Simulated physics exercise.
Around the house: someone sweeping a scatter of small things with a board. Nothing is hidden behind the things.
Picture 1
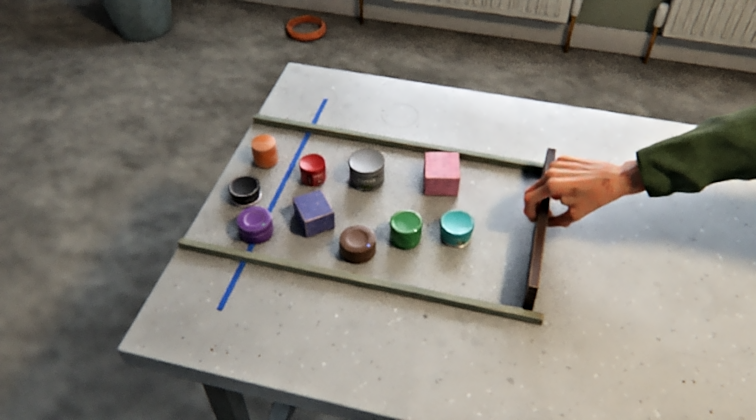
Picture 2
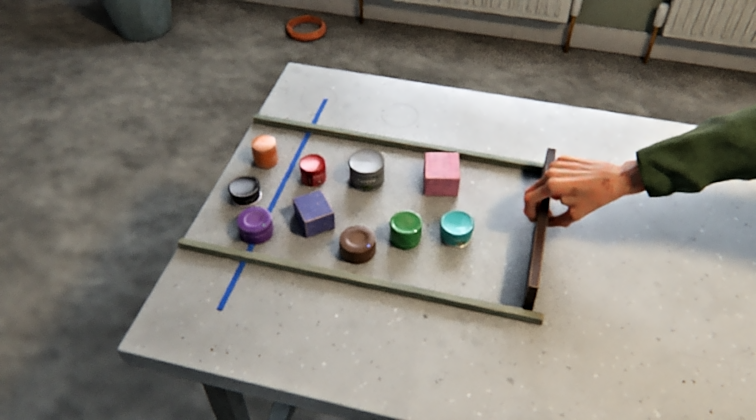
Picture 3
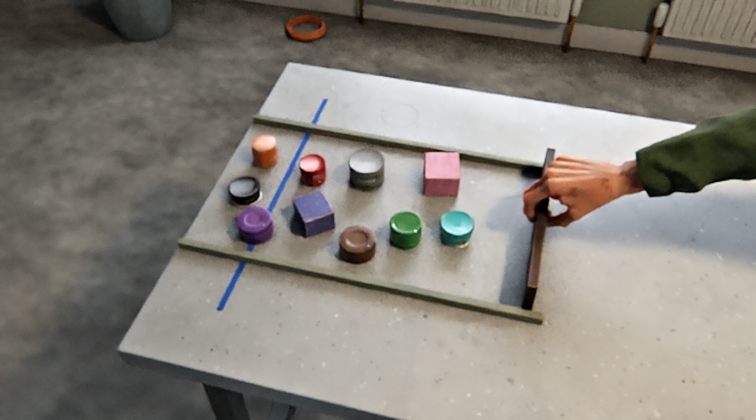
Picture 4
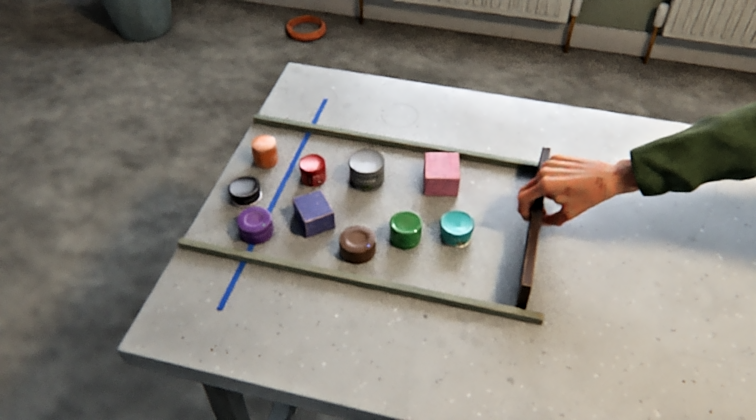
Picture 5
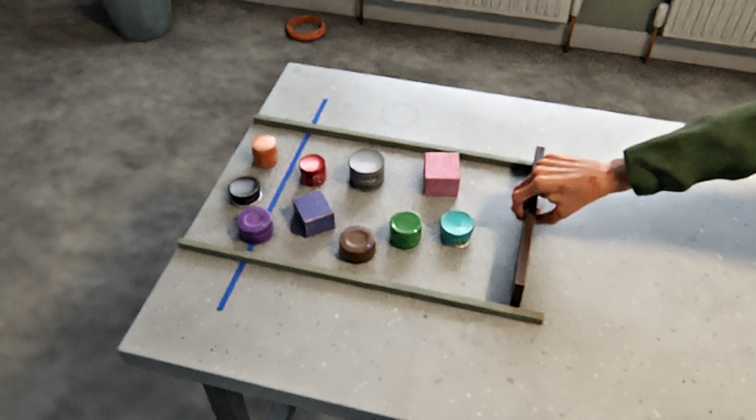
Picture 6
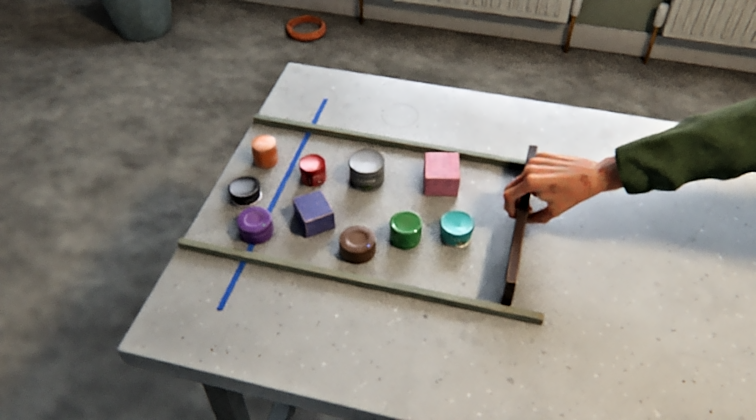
A hand sliding a dark board slightly left between two rails on a table, the scattered small tubs and blocks staying still.
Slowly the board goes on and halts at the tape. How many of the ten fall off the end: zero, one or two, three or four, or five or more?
In the end the number that fall off is one or two.
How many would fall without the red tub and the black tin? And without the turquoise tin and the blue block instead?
1 in the first case, 1 in the second.
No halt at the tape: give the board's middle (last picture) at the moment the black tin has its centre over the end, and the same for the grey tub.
Near (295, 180) and (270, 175).
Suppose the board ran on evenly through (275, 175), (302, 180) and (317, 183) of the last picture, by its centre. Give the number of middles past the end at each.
The counts: 3, 0 and 0.
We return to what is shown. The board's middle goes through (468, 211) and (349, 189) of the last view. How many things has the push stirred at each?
First 1, then 7.
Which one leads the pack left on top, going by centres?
It is the red tub.
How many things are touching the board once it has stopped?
It touches 4.
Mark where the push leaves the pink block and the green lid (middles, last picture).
First (282, 144), then (252, 204).
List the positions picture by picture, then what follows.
The first frame shows black tin (245, 191); orange lid (265, 152); purple lid (256, 225); board (540, 224); tape (280, 189).
The second frame shows orange lid (265, 152); board (540, 224).
The third frame shows purple lid (256, 226); green lid (406, 230).
The fourth frame shows black tin (245, 191); brown lid (358, 244).
The fifth frame shows orange lid (265, 152); grey tub (367, 170).
The sixth frame shows black tin (245, 191); orange lid (265, 152); purple lid (256, 226); board (520, 221); tape (280, 189).
A little later, none off yet; black tin at rest near (245, 191); orange lid at rest near (265, 152); purple lid at rest near (256, 226).
When it is over, the number that fall off is one or two; down, orange lid and black tin.
